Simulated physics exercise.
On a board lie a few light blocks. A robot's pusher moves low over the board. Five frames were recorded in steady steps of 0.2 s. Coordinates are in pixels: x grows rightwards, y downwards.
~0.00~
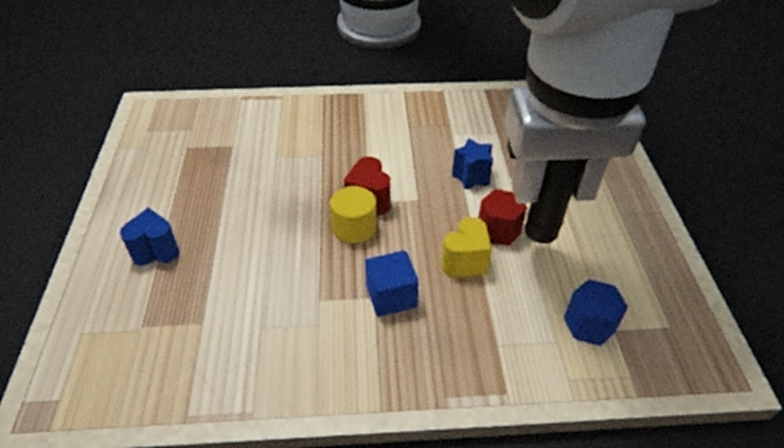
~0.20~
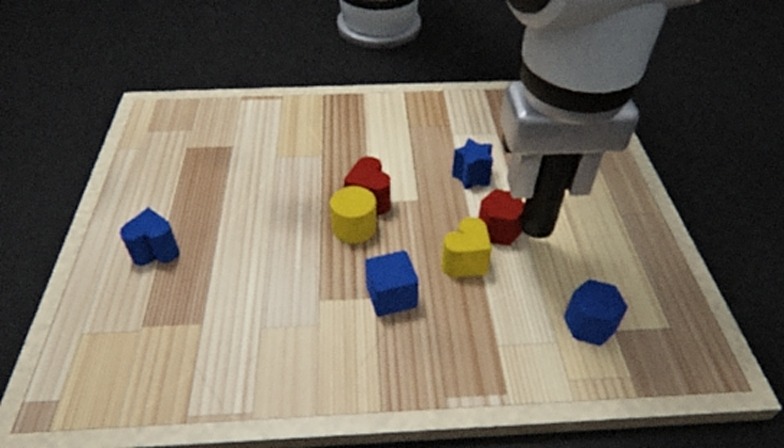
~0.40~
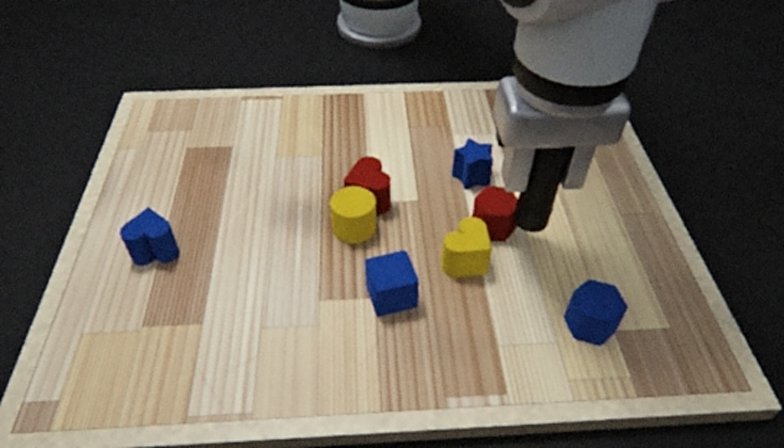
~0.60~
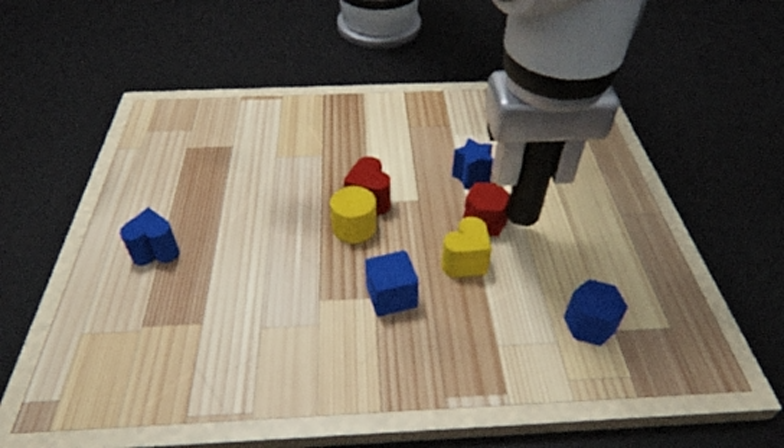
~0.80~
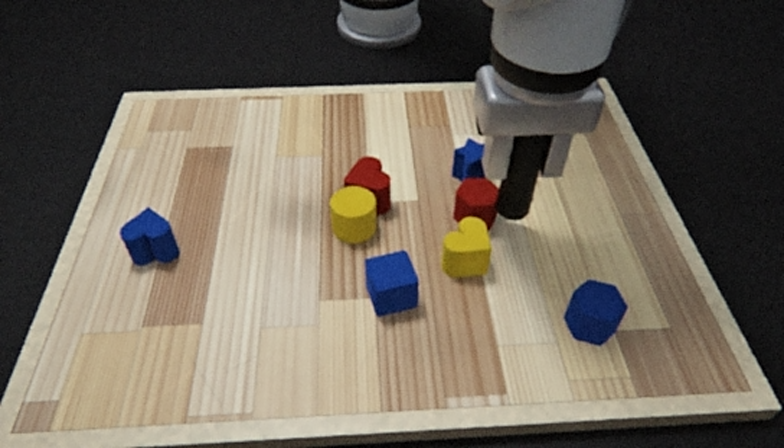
A robot arm slid its dark pusher slowly left and slightly away over a wooden board of small red, yellow and blue blocks, nudging the red six-sided block a short way toward the blue star.
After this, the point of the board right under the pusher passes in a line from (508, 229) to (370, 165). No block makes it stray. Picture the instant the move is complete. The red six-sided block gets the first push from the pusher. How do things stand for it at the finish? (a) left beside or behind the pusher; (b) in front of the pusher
It's b.
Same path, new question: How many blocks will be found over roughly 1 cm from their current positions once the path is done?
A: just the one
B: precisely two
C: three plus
Choice B: Precisely two.
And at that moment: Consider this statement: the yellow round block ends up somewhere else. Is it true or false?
My answer: False.
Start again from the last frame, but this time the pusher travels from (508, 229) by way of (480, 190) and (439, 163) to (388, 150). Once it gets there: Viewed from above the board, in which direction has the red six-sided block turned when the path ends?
It spins against the clock.
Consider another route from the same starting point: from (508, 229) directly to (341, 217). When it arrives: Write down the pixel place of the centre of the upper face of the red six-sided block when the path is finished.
The middle of its upper face should be somewhere near (416, 171).
What follows on the original path. One third of the way, pusher at (461, 187); red six-sided block at (428, 170).
Two thirds of the way, pusher at (414, 166); red heart at (355, 171), turned 35° anticlockwise; red six-sided block at (380, 152), turned 20° anticlockwise.
At the end, pusher at (370, 146); yellow round block unmoved; red heart at (354, 171), turned 35° anticlockwise; blue star unmoved; red six-sided block at (335, 136), turned 35° anticlockwise.
